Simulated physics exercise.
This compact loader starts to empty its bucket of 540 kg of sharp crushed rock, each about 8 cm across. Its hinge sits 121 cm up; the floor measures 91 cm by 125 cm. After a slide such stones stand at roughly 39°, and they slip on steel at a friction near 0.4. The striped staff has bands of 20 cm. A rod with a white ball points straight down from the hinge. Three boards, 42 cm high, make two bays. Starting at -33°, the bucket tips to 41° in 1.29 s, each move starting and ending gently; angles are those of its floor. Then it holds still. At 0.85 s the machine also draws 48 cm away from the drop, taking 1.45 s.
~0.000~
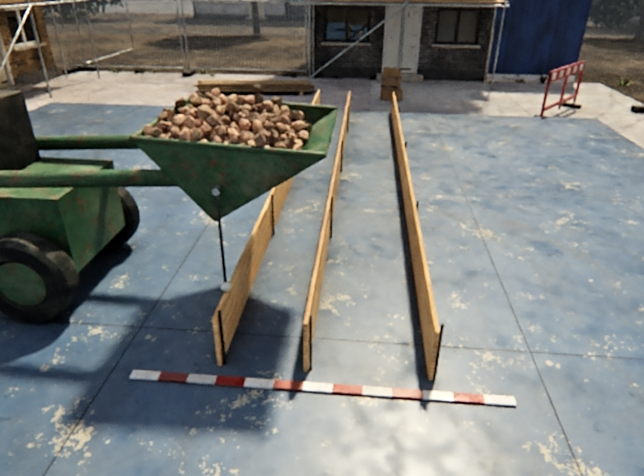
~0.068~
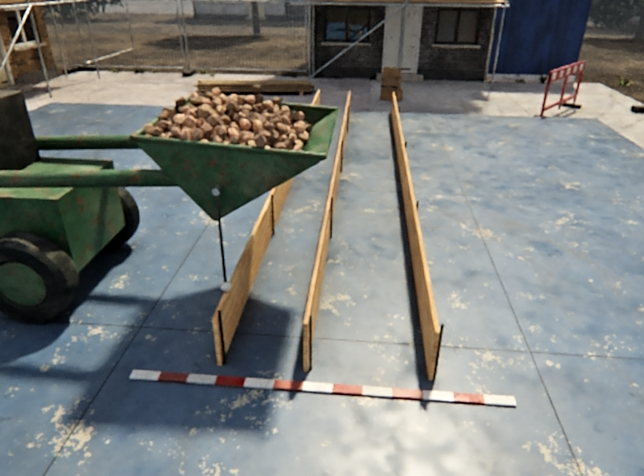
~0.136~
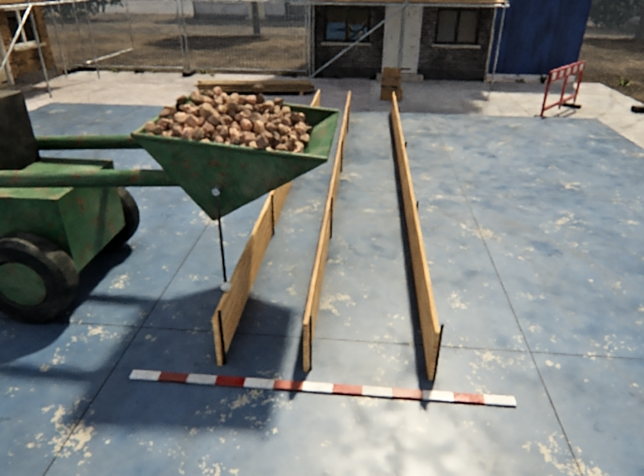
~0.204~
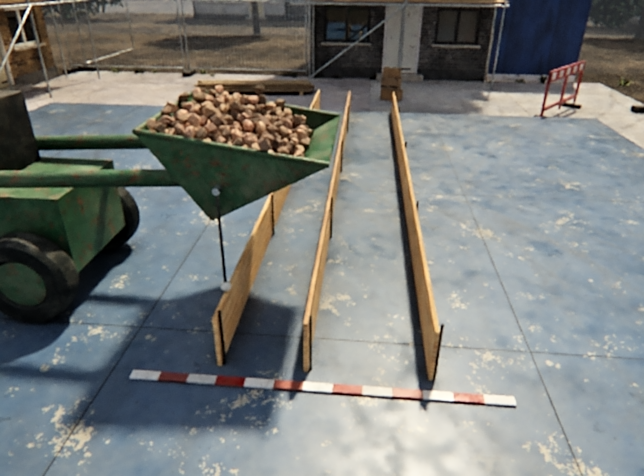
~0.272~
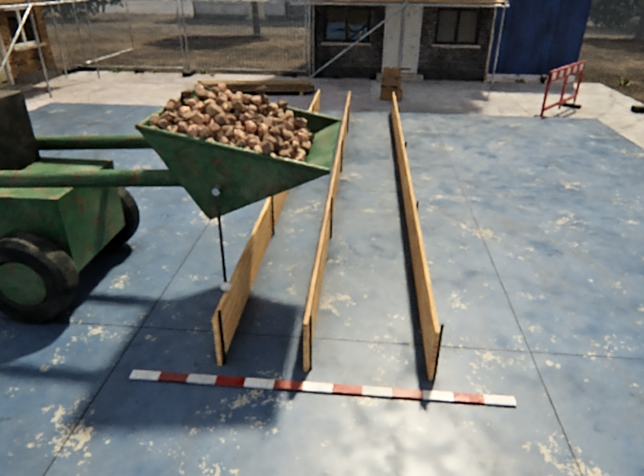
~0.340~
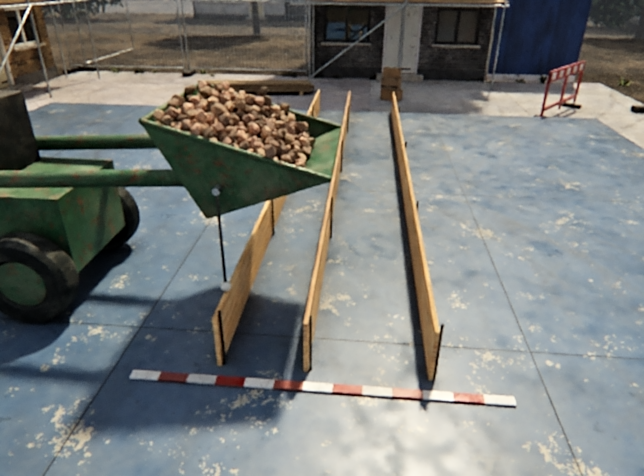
The green loader's bucket of brown stones slowly tilts a little downward to the right.
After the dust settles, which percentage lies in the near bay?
Close to 70 in a hundred.
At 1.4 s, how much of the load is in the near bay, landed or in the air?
About 35 per cent by then.
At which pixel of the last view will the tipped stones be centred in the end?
Their middle is at about (302, 281).
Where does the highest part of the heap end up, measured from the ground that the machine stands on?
Some 46 cm above that level.
After 1.0 s the floor is at 30°; 99 % in the bucket; the foremost stones are at (318, 207).
After 1.4 s the floor is at 41°; 45 % in the bucket, 36 % in the near bay, 19 % in the far bay; the foremost stones are at (374, 276).
After 2.8 s the floor is at 41°; 0 % in the bucket, 71 % in the near bay, 29 % in the far bay; the foremost stones are at (413, 296).
After 5.5 s the floor is at 41°; 0 % in the bucket, 71 % in the near bay, 29 % in the far bay; the foremost stones are at (413, 296).
